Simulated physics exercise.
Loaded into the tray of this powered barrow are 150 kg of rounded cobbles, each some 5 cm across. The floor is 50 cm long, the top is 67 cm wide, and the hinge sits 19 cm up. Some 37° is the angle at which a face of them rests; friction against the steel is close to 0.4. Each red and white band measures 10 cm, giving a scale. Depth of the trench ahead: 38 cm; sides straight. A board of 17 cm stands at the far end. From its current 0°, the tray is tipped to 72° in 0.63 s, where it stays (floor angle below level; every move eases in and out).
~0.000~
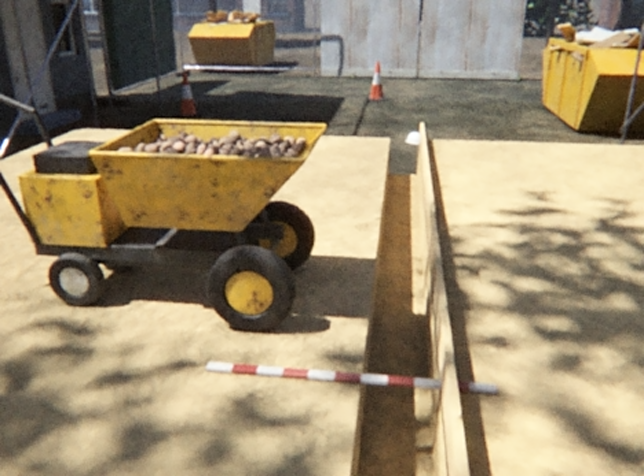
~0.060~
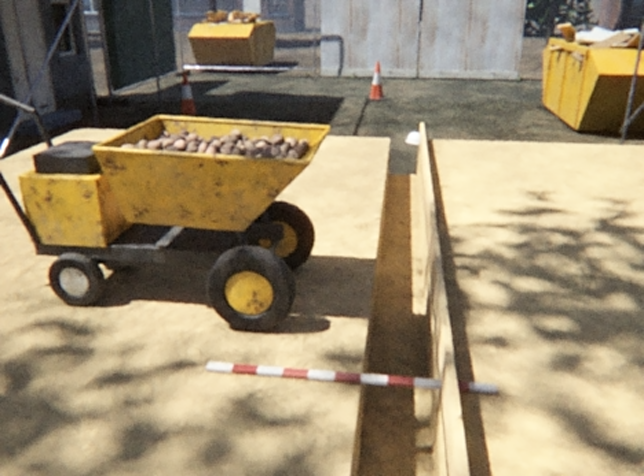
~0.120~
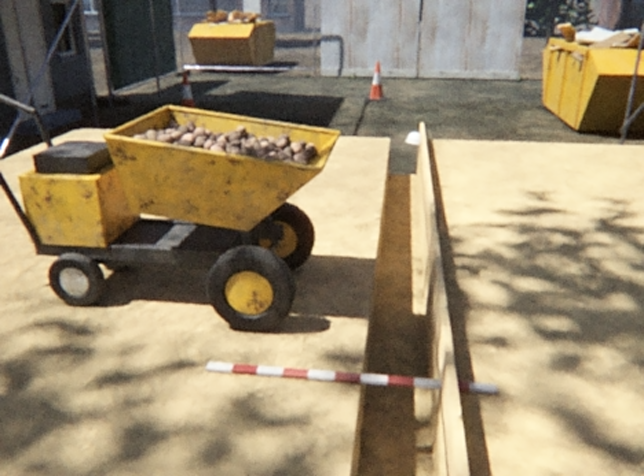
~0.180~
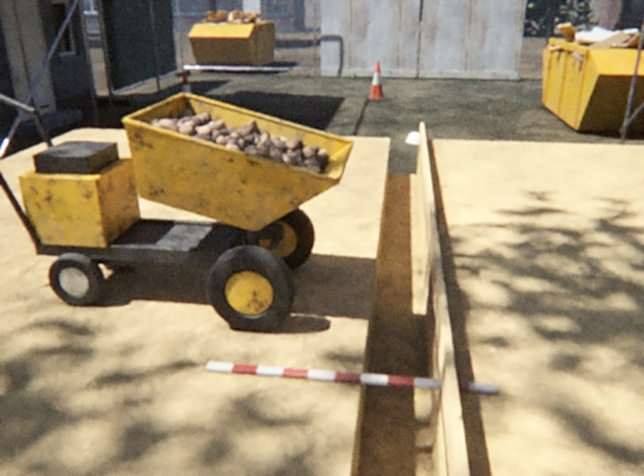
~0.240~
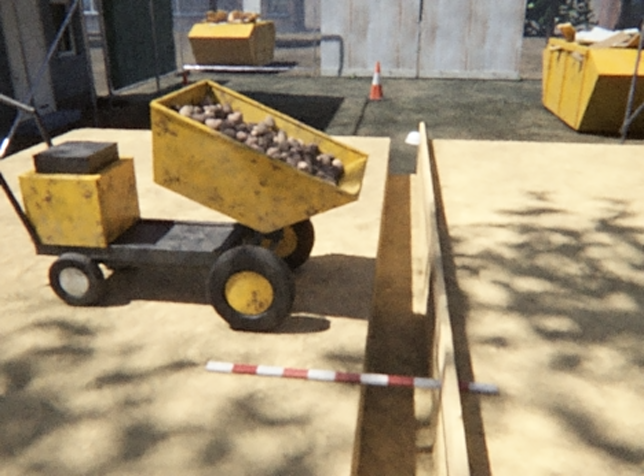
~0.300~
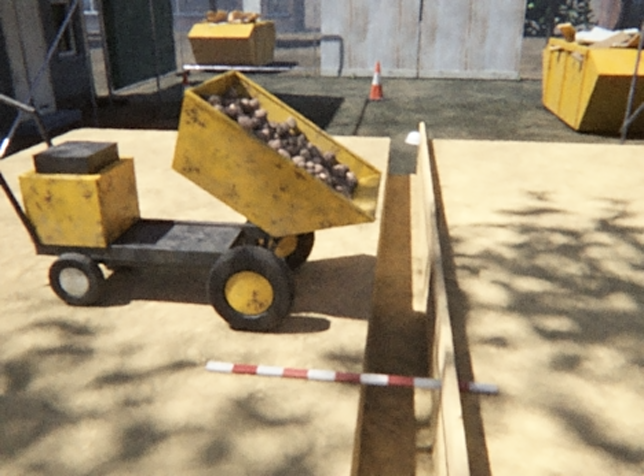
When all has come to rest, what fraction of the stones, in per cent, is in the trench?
At the end about 64 per cent of the stones are there.
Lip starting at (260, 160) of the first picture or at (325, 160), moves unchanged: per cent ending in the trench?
Around 100% for the first place and 10% for the second.
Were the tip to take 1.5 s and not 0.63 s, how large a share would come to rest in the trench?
In that case, around 80%.
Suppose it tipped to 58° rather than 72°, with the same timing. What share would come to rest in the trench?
In that case some 45 per cent.
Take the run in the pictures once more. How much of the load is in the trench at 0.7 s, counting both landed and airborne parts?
I'd put it near 20 per cent.
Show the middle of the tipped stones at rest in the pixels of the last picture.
The stones end up centred near (418, 351).
After 0.5 s the floor is at 60°; 100 % in the tray; the foremost stones are at (390, 255).
After 0.7 s the floor is at 72°; 71 % in the tray, 19 % in the trench, 10 % past the trench; the foremost stones are at (486, 298).
After 1.1 s the floor is at 72°; 20 % in the tray, 46 % in the trench, 35 % past the trench; the foremost stones are past the picture's edge.
After 3.0 s the floor is at 72°; 0 % in the tray, 64 % in the trench, 36 % past the trench; the foremost stones are past the picture's edge.
